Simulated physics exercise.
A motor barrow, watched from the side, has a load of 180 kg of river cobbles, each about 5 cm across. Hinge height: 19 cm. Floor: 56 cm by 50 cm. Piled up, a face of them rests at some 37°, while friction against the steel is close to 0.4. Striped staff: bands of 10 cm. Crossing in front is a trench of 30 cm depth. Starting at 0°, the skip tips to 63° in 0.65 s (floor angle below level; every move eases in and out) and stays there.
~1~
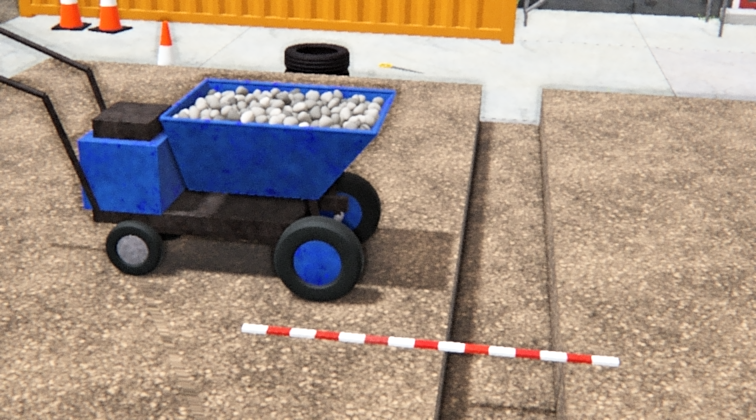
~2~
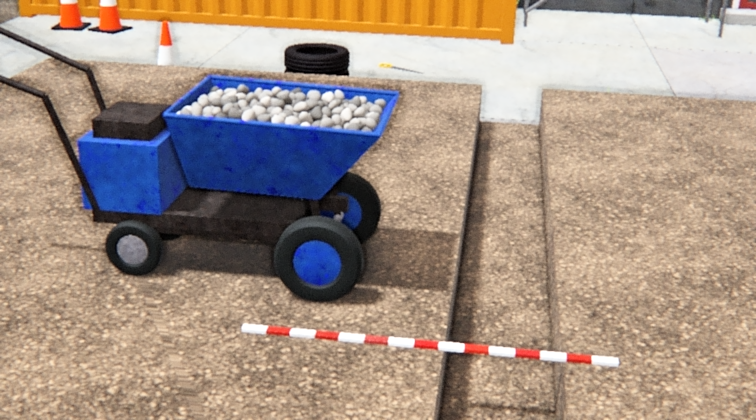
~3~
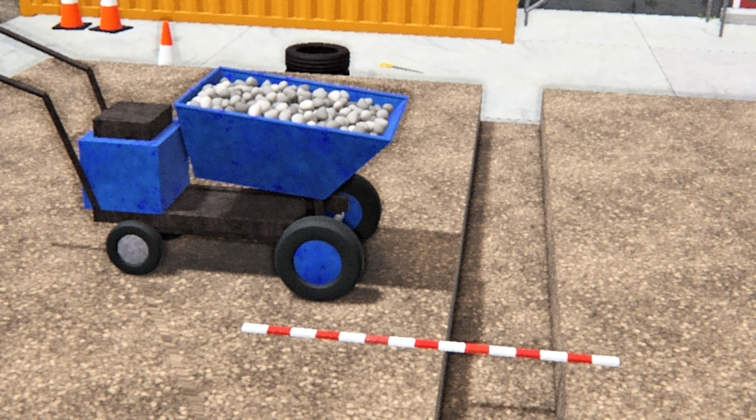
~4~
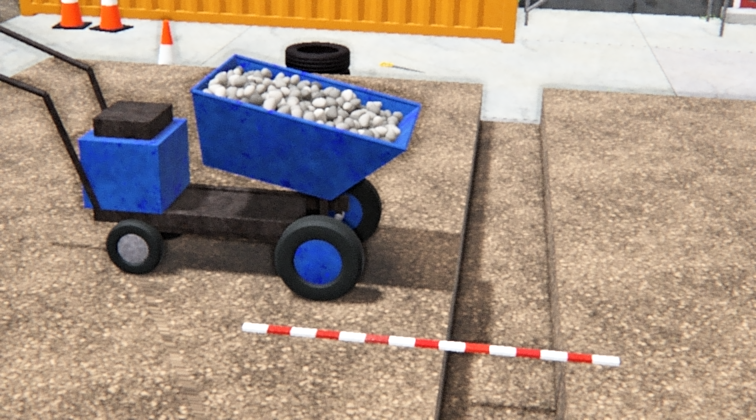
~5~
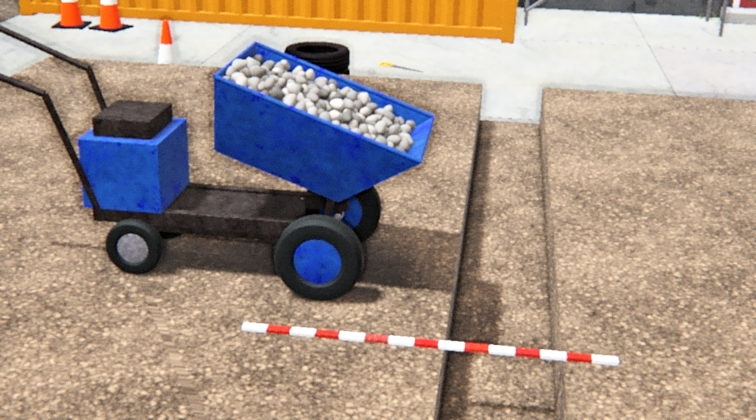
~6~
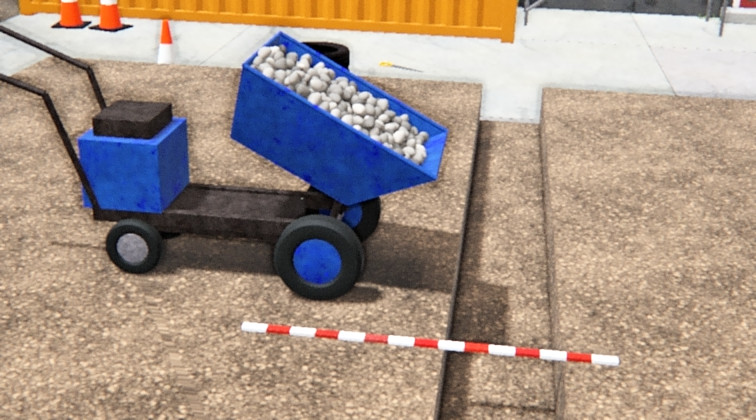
To begin with, a blue motor barrow stands on gravelly ground with its skip level and full of rounded grey stones, a red-and-white striped staff lying before it near a trench. The skip then tilts steadily toward the right, its rear rising well above the chassis while the stones stay heaped inside.
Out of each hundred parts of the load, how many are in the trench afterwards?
About 74 out of 100.
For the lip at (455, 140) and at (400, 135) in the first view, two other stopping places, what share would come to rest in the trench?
First place roughly 25%, second roughly 60%.
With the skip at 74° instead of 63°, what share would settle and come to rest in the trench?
Some 90% would finish there.
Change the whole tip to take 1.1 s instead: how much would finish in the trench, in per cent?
Close to 85 per cent then.
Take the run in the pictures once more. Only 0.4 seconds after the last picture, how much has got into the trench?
Roughly 20 percent of the load.
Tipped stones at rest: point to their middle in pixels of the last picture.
Centre estimate: Around (517, 328).
Then, 0.2 s after the last picture the floor is at 53°, 100 % in the skip; the foremost stones are at (457, 203).
Then, 0.4 s after the last picture the floor is at 63°, 78 % in the skip, 22 % in the trench; the foremost stones are at (551, 304).
Then, 0.8 s after the last picture the floor is at 63°, 36 % in the skip, 49 % in the trench, 15 % past the trench; the foremost stones are at (712, 301).
Then, 2.8 s after the last picture the floor is at 63°, 11 % in the skip, 74 % in the trench, 15 % past the trench; the foremost stones are past the picture's edge.
